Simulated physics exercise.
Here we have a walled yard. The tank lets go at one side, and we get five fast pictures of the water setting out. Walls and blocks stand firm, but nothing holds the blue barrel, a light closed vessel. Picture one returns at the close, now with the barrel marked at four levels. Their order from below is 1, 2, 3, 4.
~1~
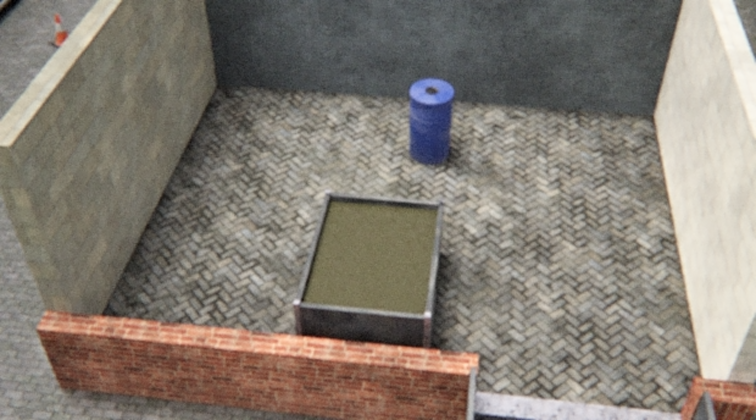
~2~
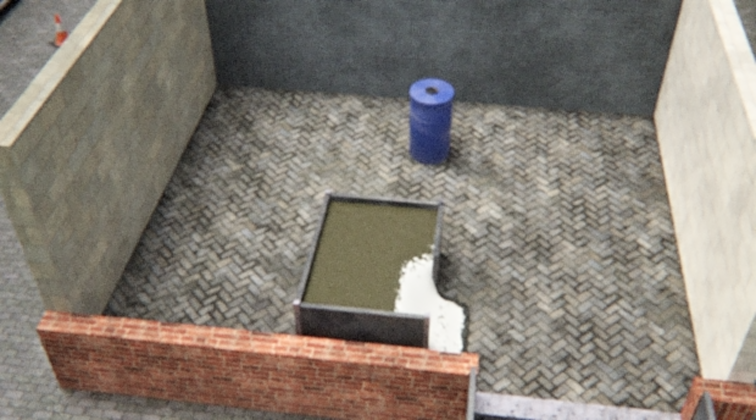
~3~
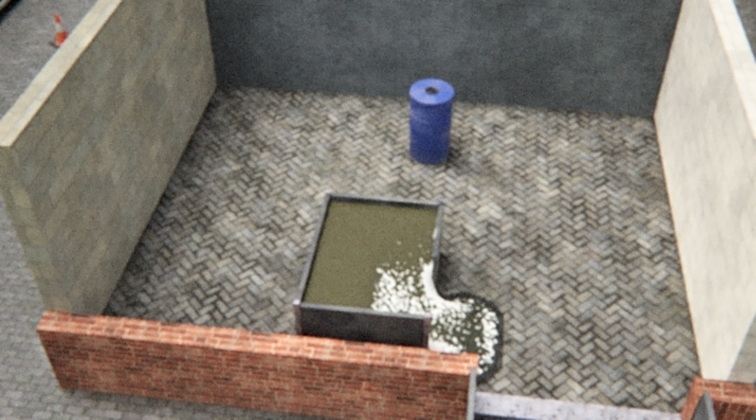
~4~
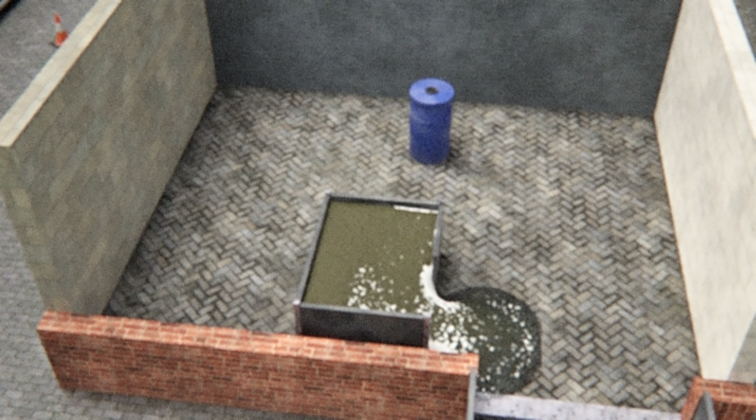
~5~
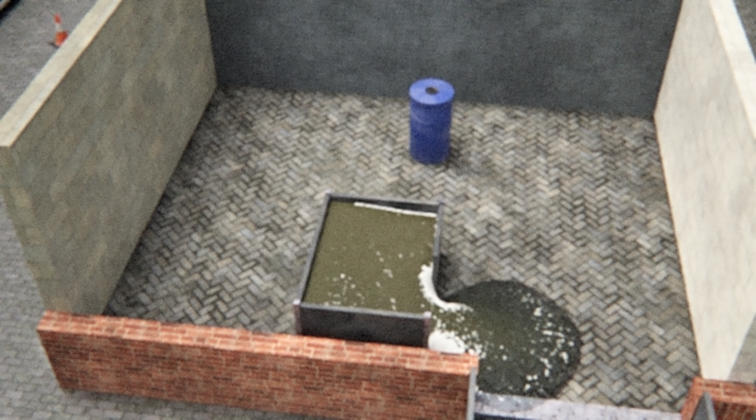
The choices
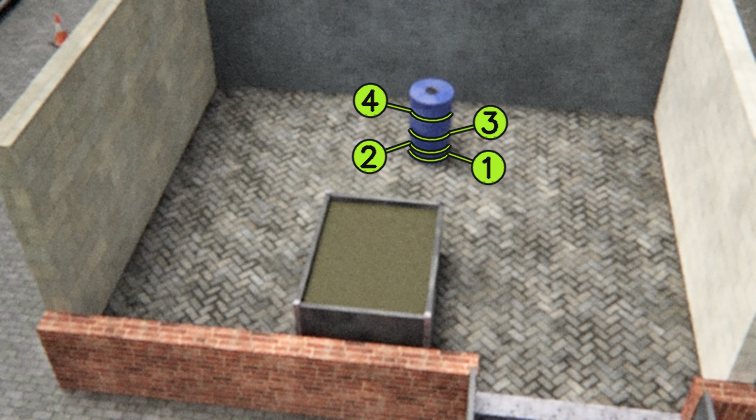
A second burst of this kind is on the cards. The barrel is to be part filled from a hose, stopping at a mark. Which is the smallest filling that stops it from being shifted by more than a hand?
That is line 1.
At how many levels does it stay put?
All four.
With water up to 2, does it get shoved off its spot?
No.
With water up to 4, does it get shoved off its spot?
No, not at all.
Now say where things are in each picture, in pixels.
Lid of the blue barrel at (432, 91); tank full, its middle at (374, 256); open gate at (584, 369), in the first frame.
Water covers 1 % of the ground, mostly out of sight from here, in the second frame.
In the third frame, 3 % of the ground under water, its edge towards the barrel at (477, 302).
In the fourth frame, 4 % of the ground under water, its edge towards the barrel at (484, 294).
Lid of the blue barrel at (432, 91); 7 % of the ground under water, its edge towards the barrel at (502, 287), in the fifth frame.
In lime, 1 at (427, 160); 2 at (428, 152); 3 at (428, 139); 4 at (429, 120); from the bottom up 1, 2, 3, 4.
With 1, it does not move.
With 2, it does not move.
With 3, it does not move.
With 4, it does not move.
